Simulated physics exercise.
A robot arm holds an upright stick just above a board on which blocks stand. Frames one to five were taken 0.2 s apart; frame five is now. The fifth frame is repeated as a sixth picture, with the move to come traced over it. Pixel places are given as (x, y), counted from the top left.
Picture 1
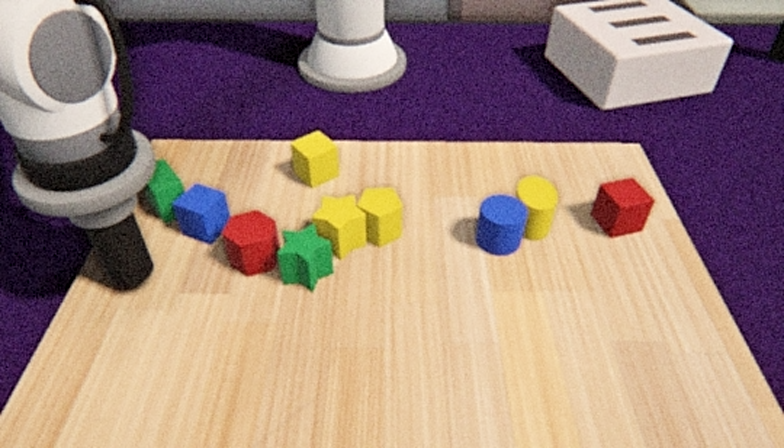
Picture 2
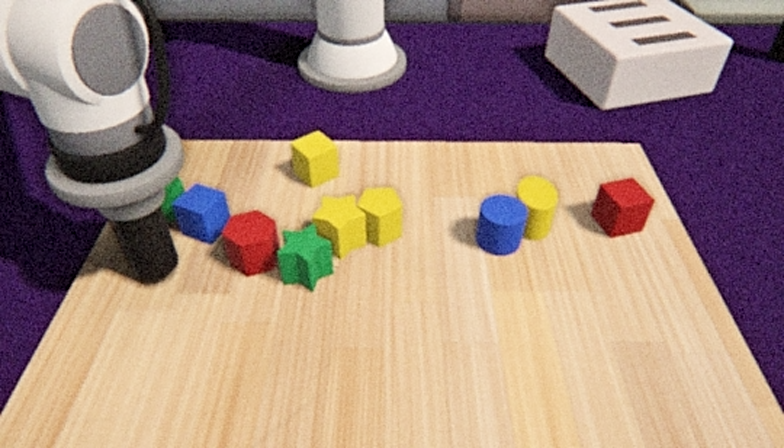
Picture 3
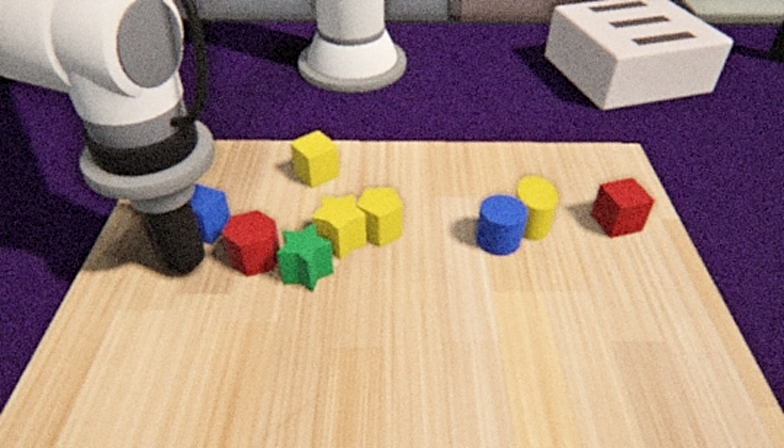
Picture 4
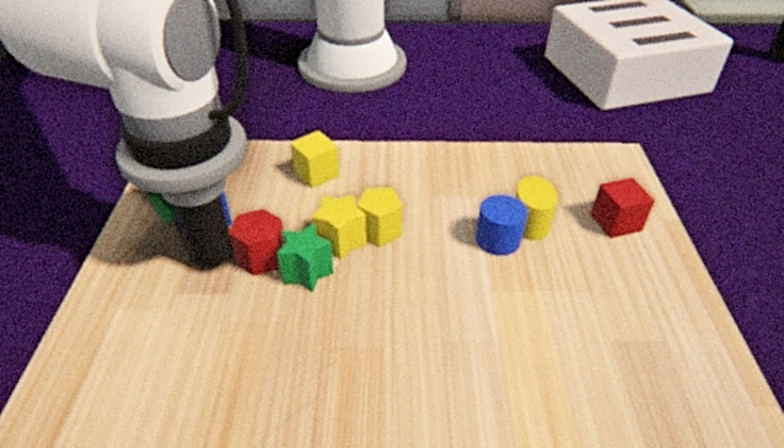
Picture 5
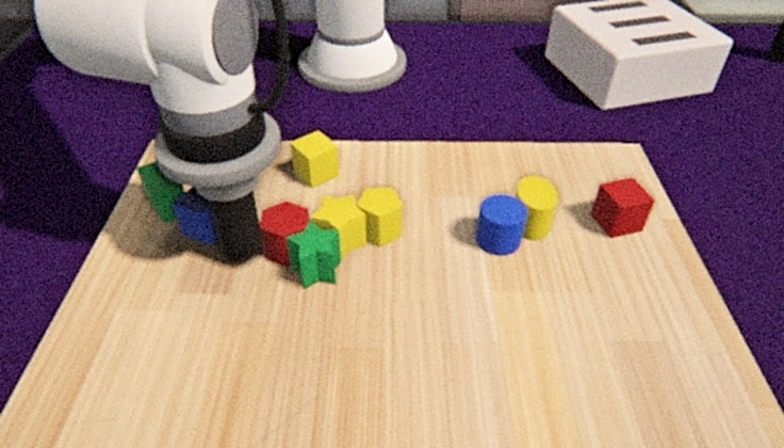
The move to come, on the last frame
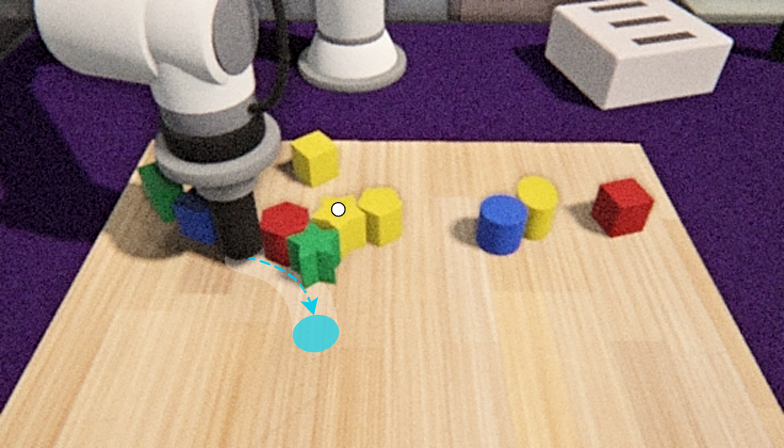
A robot arm reaches in from the upper left over a pale wooden board on purple cloth, seen from above by a still camera. Green, blue, red and yellow blocks cluster at left and centre, with a blue cylinder, yellow cylinder and red cube at right. The arm's black stick slides rightward, pushes the red hexagonal block right, and the green star shifts slightly.
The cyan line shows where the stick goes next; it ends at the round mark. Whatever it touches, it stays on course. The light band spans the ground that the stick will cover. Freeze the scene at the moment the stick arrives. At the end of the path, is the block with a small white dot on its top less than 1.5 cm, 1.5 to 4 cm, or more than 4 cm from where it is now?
From 1.5 to 4 cm.
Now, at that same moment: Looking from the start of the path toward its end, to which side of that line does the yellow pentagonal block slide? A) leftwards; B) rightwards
That would be A.
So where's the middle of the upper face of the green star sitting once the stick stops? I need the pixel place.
Around pixel (343, 249).
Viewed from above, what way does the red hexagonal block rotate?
From above, the red hexagonal block will be seen to turn anti-clockwise.
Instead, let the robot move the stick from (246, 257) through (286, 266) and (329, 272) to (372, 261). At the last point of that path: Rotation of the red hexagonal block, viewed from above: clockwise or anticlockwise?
Anticlockwise.
The line goes from (246, 257) via (283, 270) and (308, 296), ending at (316, 333); the dot is on the yellow star.
What follows on the original path. One third of the way, stick (281, 259); red hexagonal block (316, 218), turned 45° anticlockwise; green star (336, 245), turned 20° clockwise; yellow star (361, 203); yellow pentagonal block (401, 195).
Two thirds of the way, stick (306, 285); red hexagonal block (317, 219), turned 50° anticlockwise; green star (342, 248); yellow star (362, 202); yellow pentagonal block (402, 195).
At the end, stick (314, 322); red hexagonal block (317, 219), turned 50° anticlockwise; green star (343, 249); yellow star (362, 202); yellow pentagonal block (402, 195).
